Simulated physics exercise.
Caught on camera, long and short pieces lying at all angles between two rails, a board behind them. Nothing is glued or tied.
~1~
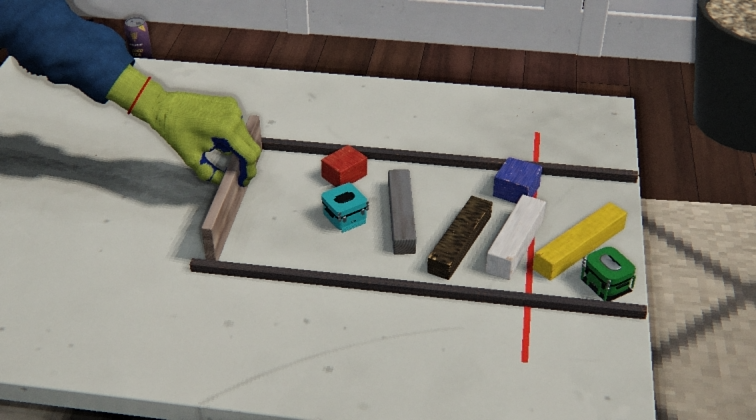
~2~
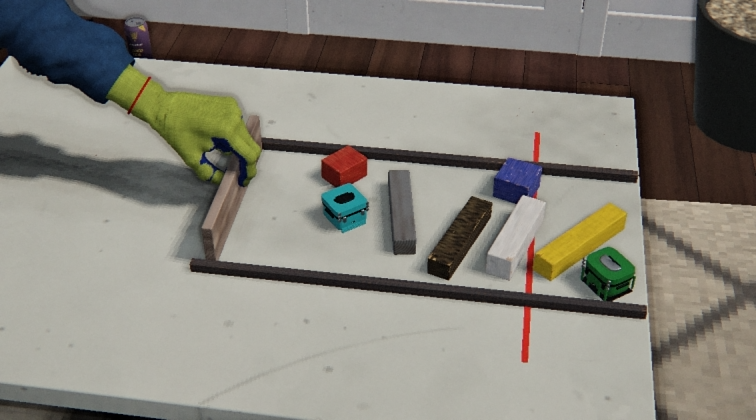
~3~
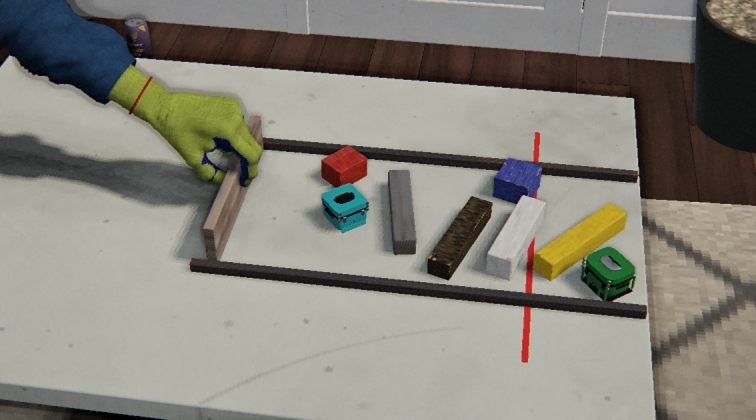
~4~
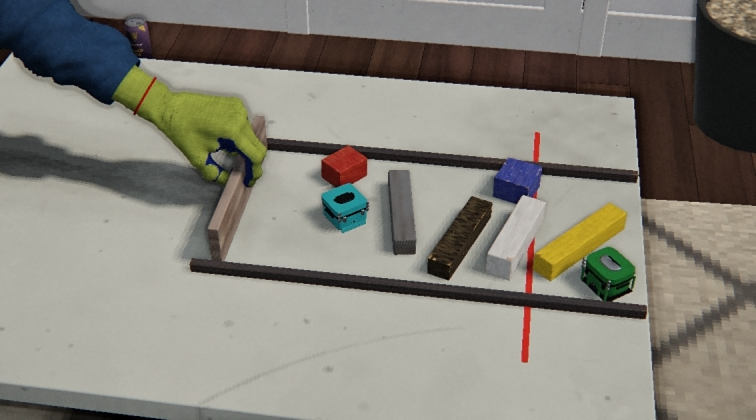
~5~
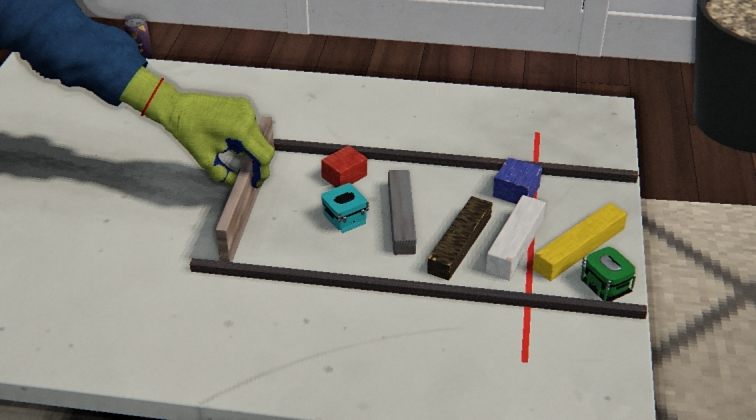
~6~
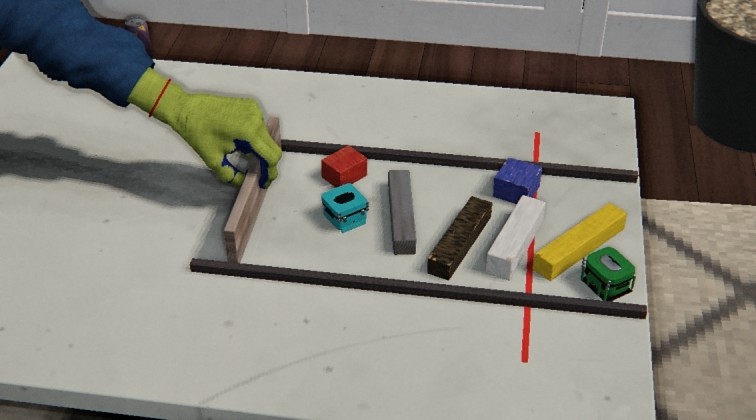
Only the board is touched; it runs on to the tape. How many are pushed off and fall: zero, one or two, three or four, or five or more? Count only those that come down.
Outcome: The number that fall off is one or two.
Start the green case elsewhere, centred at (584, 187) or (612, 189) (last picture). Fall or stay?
In that order, it remains up; holds on.
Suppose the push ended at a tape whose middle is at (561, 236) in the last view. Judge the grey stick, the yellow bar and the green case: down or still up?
The grey stick is kept, the yellow bar drops off, the green case is lost.
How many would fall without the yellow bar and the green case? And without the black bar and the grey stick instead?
0 in the first case, 0 in the second.
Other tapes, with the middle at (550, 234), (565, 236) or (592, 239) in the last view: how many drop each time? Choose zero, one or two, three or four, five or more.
One after another: Three or four; three to four; five or over.
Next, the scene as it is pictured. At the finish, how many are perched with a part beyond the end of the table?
The number is 0.
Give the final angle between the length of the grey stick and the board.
Near 0 degrees.
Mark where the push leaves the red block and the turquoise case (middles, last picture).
First (550, 180), then (550, 237).
A little later, none off yet; green case at rest near (609, 274); yellow bar at rest near (581, 241); white bar at rest near (516, 236).
When it is over, the number that fall off is one or two; down, yellow bar and green case.
